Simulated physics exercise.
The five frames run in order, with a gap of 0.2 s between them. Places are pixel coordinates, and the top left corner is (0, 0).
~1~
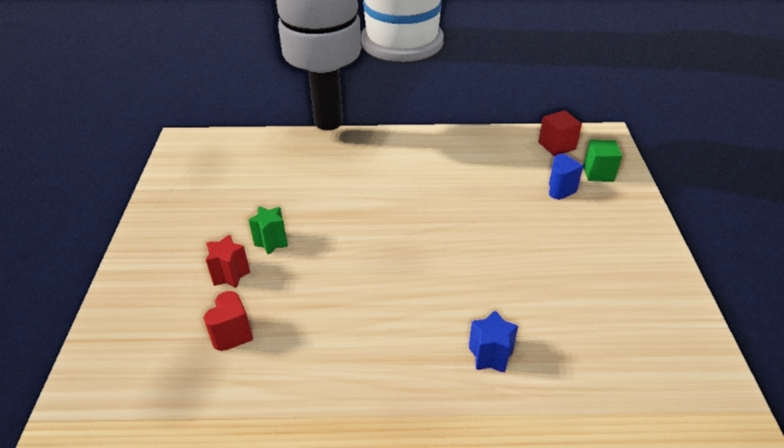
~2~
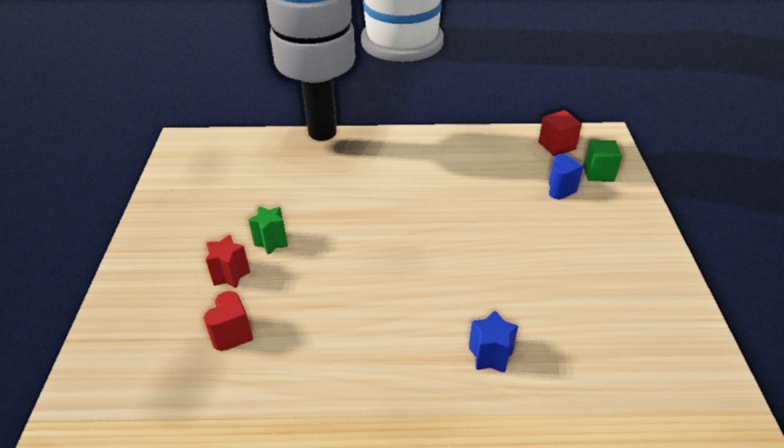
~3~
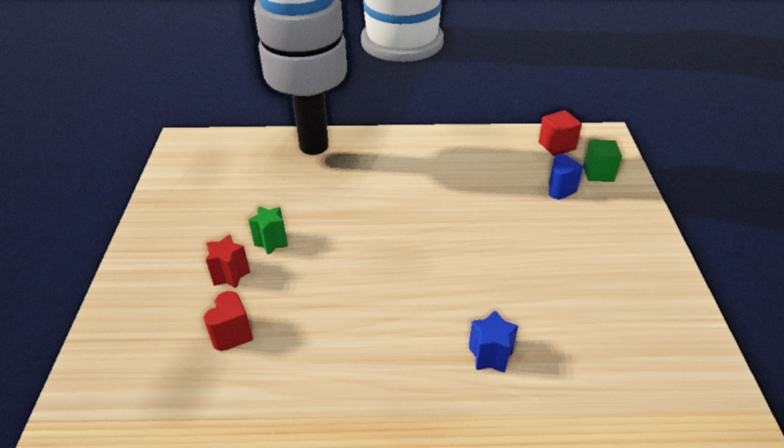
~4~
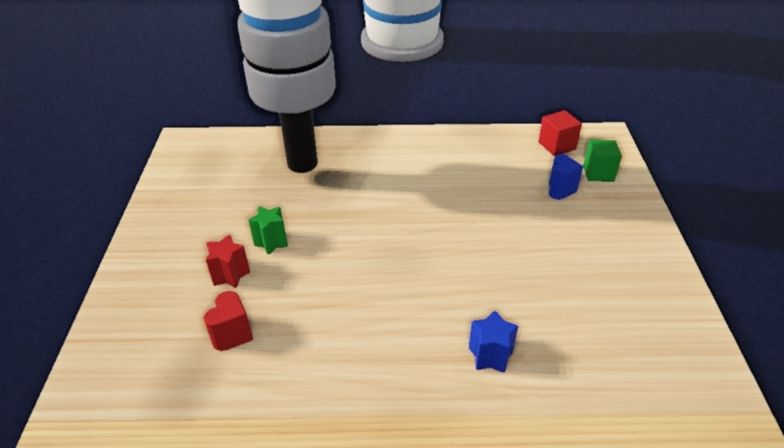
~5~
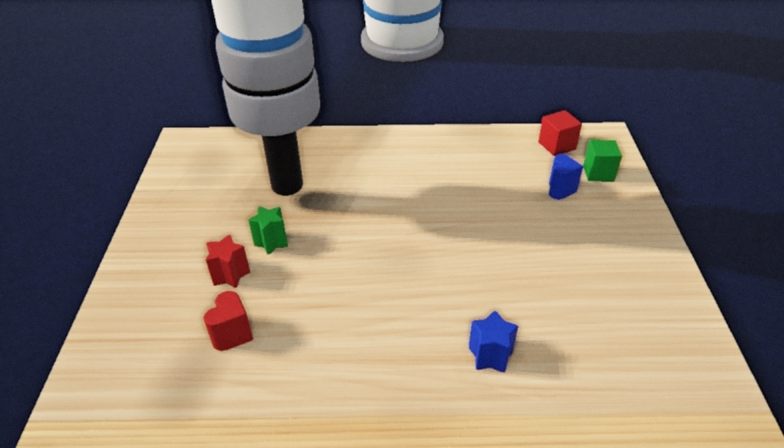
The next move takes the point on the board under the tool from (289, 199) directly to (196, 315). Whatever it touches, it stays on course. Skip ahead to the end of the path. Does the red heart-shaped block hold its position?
Yes, I think so.
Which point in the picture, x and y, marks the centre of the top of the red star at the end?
Just about (167, 315).
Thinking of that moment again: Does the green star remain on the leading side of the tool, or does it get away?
By the time the path ends, the green star has slid off to the side or behind.
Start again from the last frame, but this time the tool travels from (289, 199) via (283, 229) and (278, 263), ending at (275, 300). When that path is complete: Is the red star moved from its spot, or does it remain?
It will end up elsewhere.
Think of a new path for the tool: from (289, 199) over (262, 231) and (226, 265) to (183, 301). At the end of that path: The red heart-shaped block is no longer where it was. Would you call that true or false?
Answer: False.
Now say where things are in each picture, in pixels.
In the first frame, tip of the tool (329, 124), middles of tops, red star (223, 248), red heart-shaped block (225, 308), green star (267, 215).
In the second frame, tool (323, 134), nothing pushed.
In the third frame, tool (314, 148), nothing pushed.
In the fourth frame, tool (303, 165), nothing pushed.
In the fifth frame, tool (288, 187), red star (223, 248), red heart-shaped block (225, 308), green star (267, 215).
What follows on the original path. One third of the way, tool (259, 221); green star (263, 225), turned 25° anticlockwise.
Two thirds of the way, tool (226, 260); red star (205, 268), turned 25° anticlockwise; green star (259, 242), turned 85° anticlockwise.
At the end, tool (192, 304); red star (167, 315), turned 25° anticlockwise; red heart-shaped block unmoved; green star (259, 242), turned 85° anticlockwise.
